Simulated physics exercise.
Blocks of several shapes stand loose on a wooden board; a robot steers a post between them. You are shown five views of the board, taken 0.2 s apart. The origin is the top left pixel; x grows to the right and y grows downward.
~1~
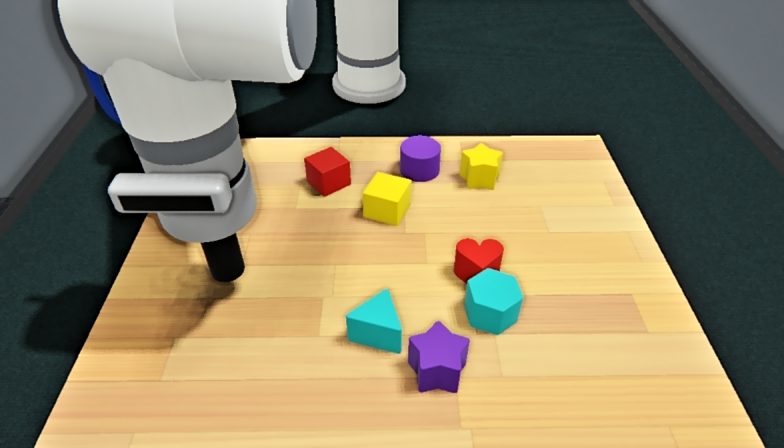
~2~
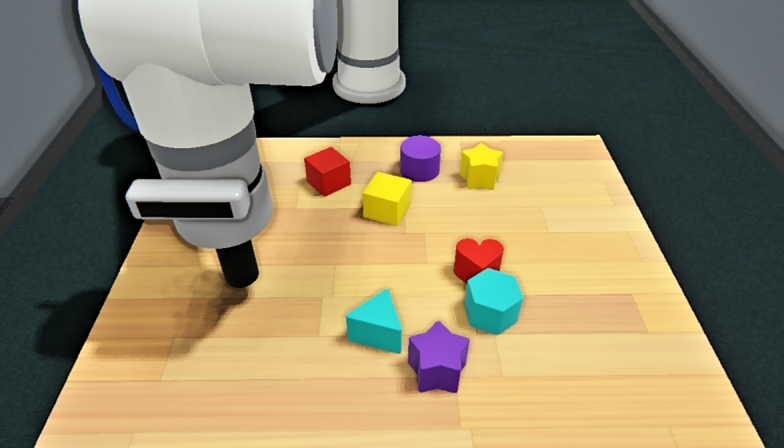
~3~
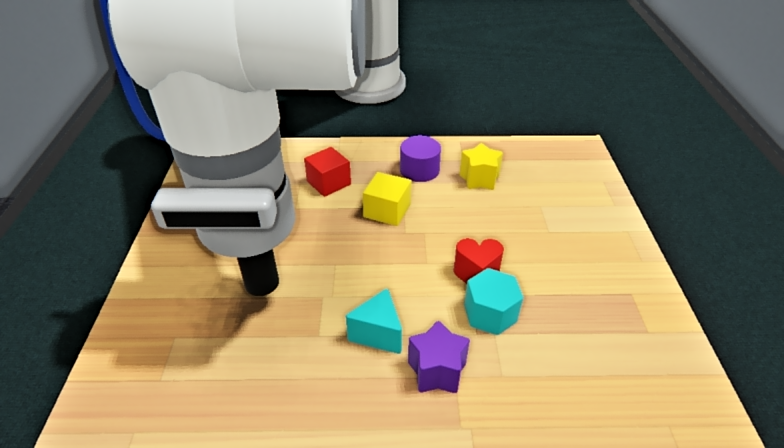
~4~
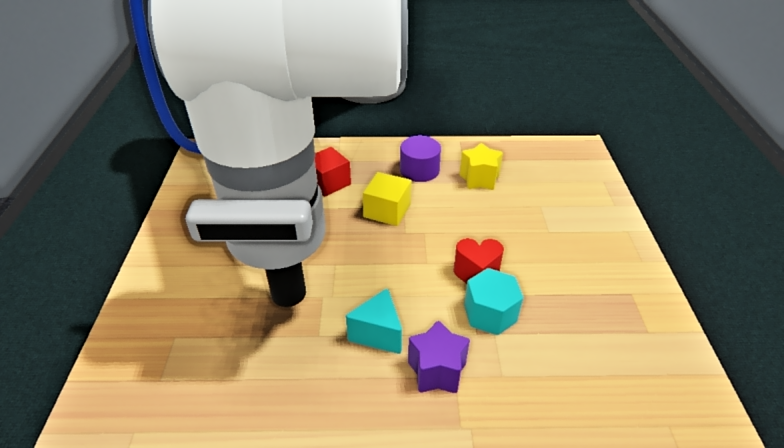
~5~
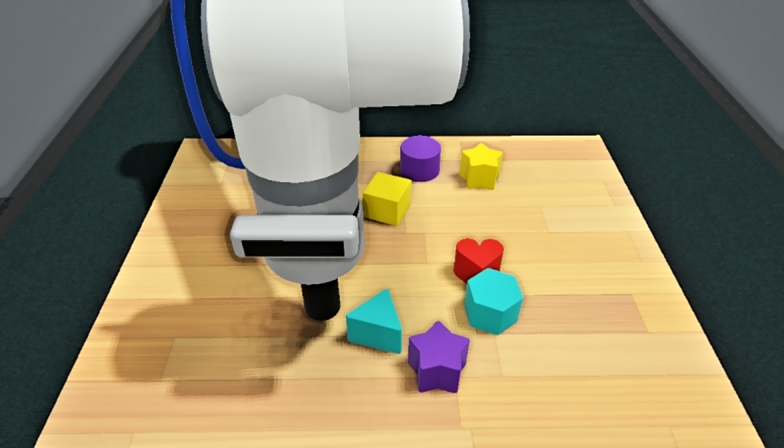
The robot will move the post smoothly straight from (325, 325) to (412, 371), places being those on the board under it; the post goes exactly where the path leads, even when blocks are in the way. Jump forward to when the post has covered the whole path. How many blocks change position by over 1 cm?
I predict two.
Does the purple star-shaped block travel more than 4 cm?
In short: No.
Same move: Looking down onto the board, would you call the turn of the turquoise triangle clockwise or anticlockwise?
In a top view, it turns counterclockwise.
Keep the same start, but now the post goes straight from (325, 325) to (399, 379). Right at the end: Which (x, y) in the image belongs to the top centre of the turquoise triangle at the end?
The spot you're after is about (412, 323) in the image.
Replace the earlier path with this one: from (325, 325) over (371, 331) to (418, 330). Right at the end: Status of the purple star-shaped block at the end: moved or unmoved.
Its place changes.
On the path given first. Halfway along, post at (367, 330); turquoise triangle at (404, 316), turned 50° anticlockwise.
At the end, post at (413, 353); turquoise triangle at (441, 326), turned 80° anticlockwise; purple star-shaped block at (481, 357); turquoise six-sided block not moved.
